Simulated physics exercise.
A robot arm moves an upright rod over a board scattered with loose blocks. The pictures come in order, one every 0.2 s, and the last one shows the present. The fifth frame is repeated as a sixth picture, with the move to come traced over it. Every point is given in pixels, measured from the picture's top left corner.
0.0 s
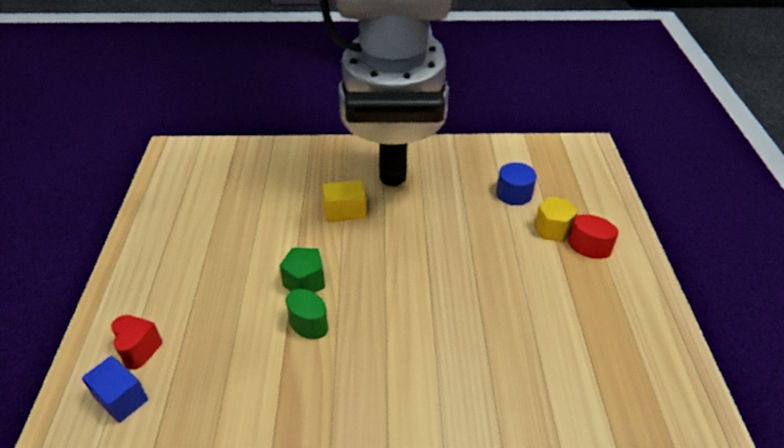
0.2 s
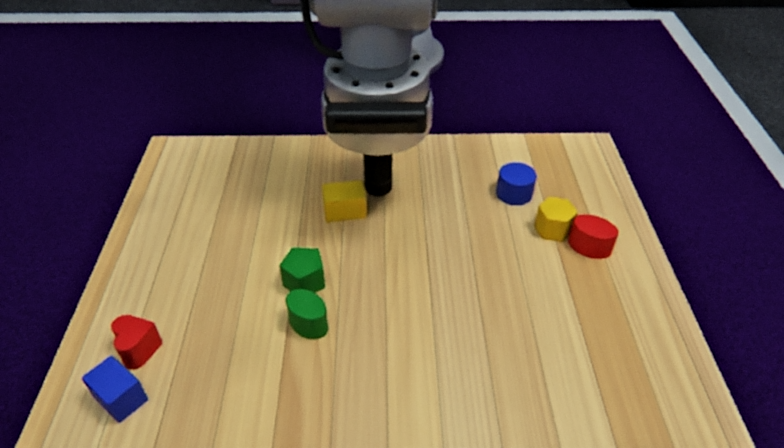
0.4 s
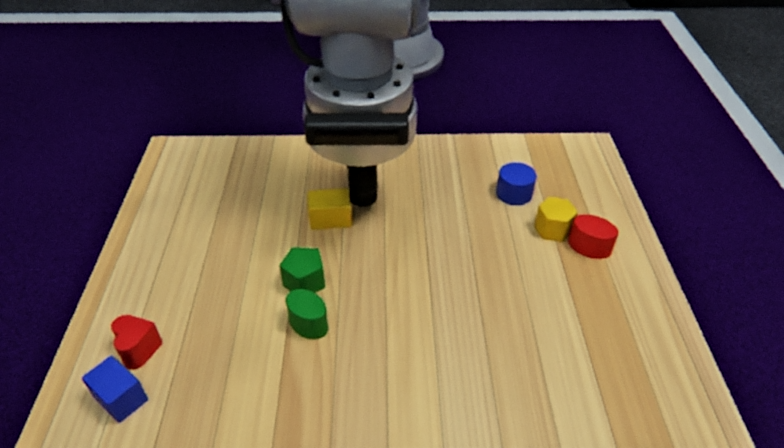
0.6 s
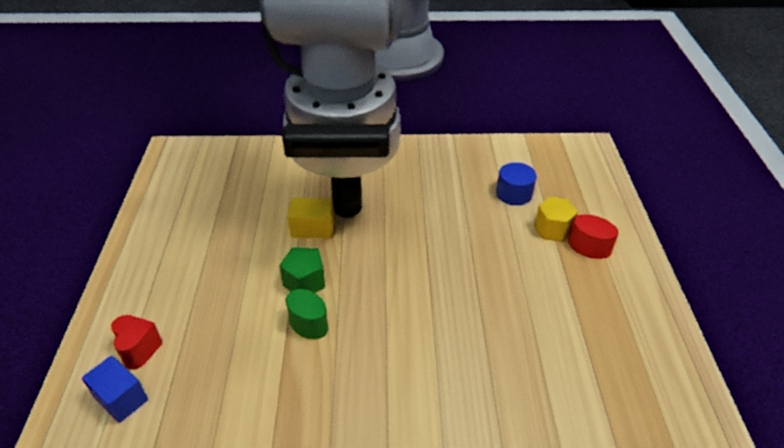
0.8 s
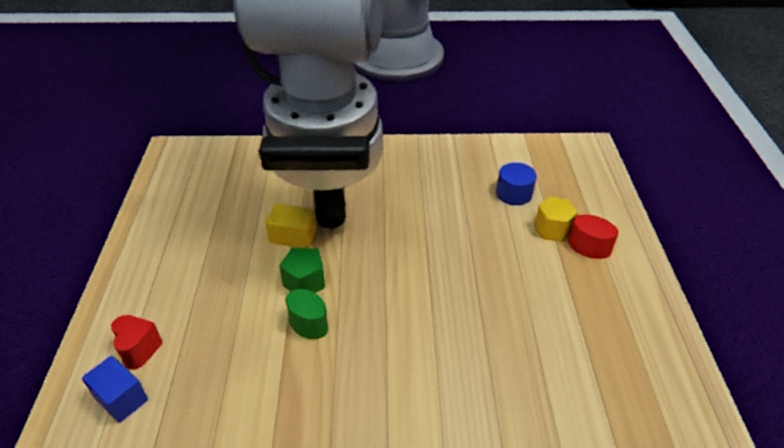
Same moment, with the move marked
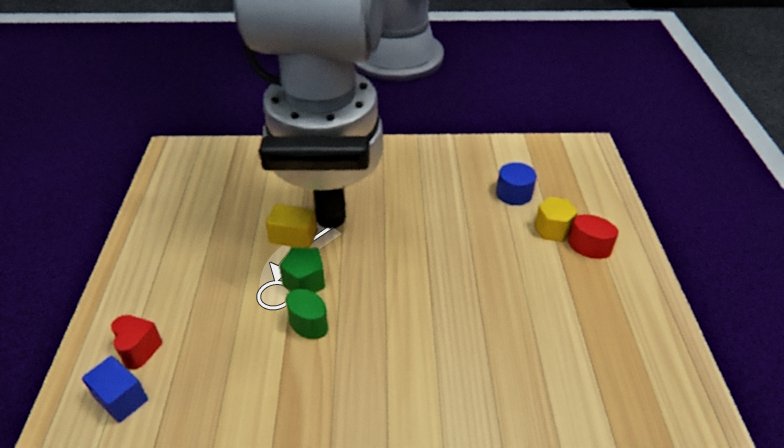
A robot arm lowers its black rod beside a yellow block and pushes it left.
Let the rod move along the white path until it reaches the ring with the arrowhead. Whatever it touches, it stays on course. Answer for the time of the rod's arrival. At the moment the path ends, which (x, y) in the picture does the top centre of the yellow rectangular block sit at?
(250, 228)
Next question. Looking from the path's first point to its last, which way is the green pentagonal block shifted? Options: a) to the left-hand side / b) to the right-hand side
It's a.
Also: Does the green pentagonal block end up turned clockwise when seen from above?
No, I don't think so.
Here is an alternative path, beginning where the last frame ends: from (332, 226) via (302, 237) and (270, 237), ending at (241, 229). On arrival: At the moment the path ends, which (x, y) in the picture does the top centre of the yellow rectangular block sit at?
Its top centre is at about (206, 230).
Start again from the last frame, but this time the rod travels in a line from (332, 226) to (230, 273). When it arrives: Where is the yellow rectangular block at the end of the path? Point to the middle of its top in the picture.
At roughly (218, 229).
Path on the board, from (332, 226) over (305, 245) and (281, 266) to (275, 295).
What follows on the original path. One third of the way, rod at (303, 238); yellow rectangular block at (261, 223), turned 35° clockwise.
Two thirds of the way, rod at (279, 260); yellow rectangular block at (250, 228), turned 80° clockwise; green pentagonal block at (303, 265), turned 15° anticlockwise.
At the end, rod at (274, 288); yellow rectangular block at (250, 228), turned 80° clockwise; green pentagonal block at (308, 277), turned 75° anticlockwise; green oval at (313, 313), turned 15° clockwise.
